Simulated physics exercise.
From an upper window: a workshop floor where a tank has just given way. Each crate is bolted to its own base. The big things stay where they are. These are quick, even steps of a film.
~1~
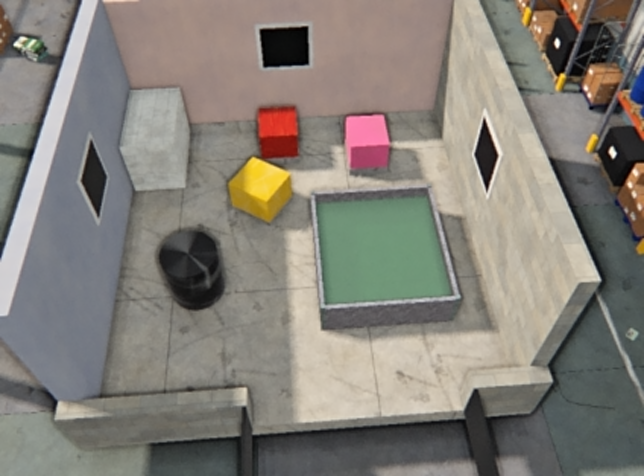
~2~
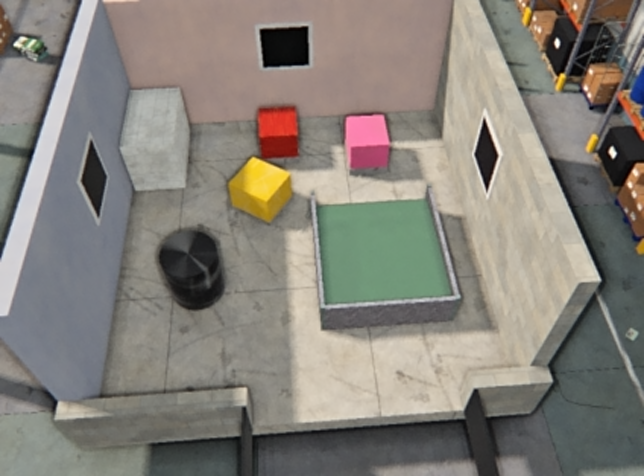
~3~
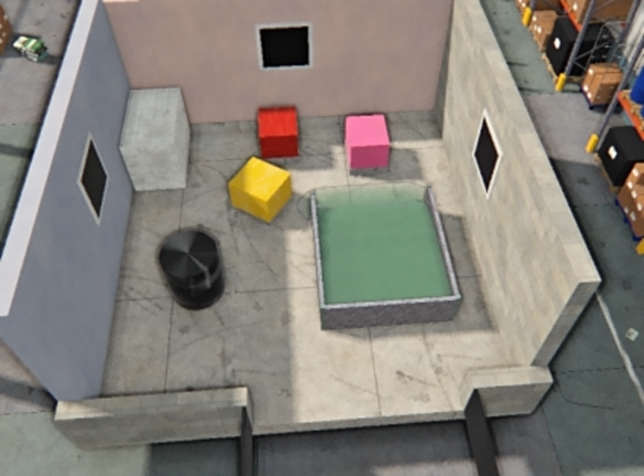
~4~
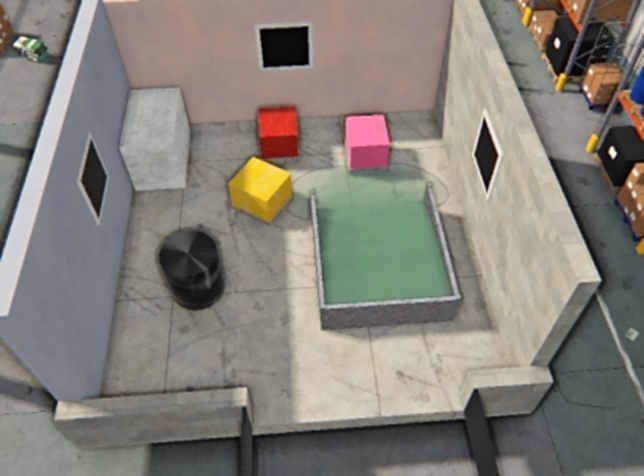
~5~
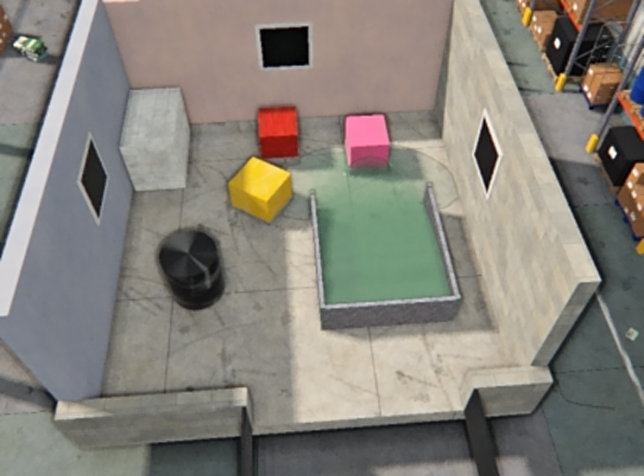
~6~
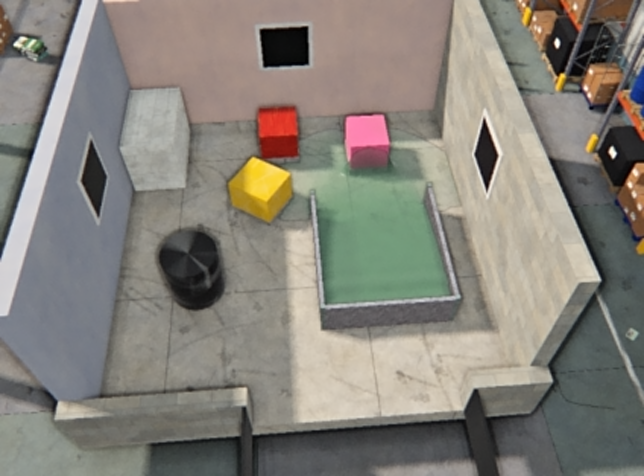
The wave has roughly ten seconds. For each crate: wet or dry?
In the end: The yellow crate gets wet; the red crate gets wet; the pink crate gets wet.
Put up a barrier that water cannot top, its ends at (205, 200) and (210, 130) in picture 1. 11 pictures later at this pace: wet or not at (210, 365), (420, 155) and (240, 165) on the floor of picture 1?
One after the other: Clear, wet, covered.
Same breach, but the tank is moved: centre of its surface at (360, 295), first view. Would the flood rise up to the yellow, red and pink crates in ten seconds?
One by one: The yellow one ends up wet; the red one gets wet; the pink one is soaked.
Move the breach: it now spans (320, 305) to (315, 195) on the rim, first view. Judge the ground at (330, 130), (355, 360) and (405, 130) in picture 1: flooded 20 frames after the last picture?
One after the other: Awash, clear, clear.
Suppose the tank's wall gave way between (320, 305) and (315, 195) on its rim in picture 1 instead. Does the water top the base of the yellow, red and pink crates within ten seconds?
My reading: Yellow crate is wetted, red crate escapes it, pink crate keeps dry.
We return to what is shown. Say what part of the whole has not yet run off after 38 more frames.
Near 100 in a hundred.
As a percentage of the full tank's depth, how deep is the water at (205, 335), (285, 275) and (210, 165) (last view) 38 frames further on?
In turn 2, 6 and 20 in a hundred.
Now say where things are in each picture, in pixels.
The water tank at (380, 245) is whole and still, in the first picture.
Water pours out on the water tank's far side and has run to a hidden place, in the second picture.
Water pours out on the water tank's far side and has run to (304, 201), in the third picture.
Water pours out on the water tank's far side and has run to (296, 187), in the fourth picture.
The front is at (301, 161), out from the gap on the water tank's far side, in the fifth picture.
Water pours out on the water tank's far side and has run to (323, 133), in the sixth picture.
A moment on, water covers 25 % of the floor; the yellow crate water round its plinth, the red crate water round its plinth, the pink crate water round its plinth.
Next, water covers 35 % of the floor; the yellow crate water round its plinth, the red crate water round its plinth, the pink crate water round its plinth.
Then, water covers 50 % of the floor; the yellow crate water round its plinth, the red crate water round its plinth, the pink crate water round its plinth.
Later, water covers 80 % of the floor; the yellow crate water round its plinth, the red crate water round its plinth, the pink crate water round its plinth.
In the end, water covers 100 % of the floor; the yellow crate was topped, the red crate was topped, the pink crate was topped.
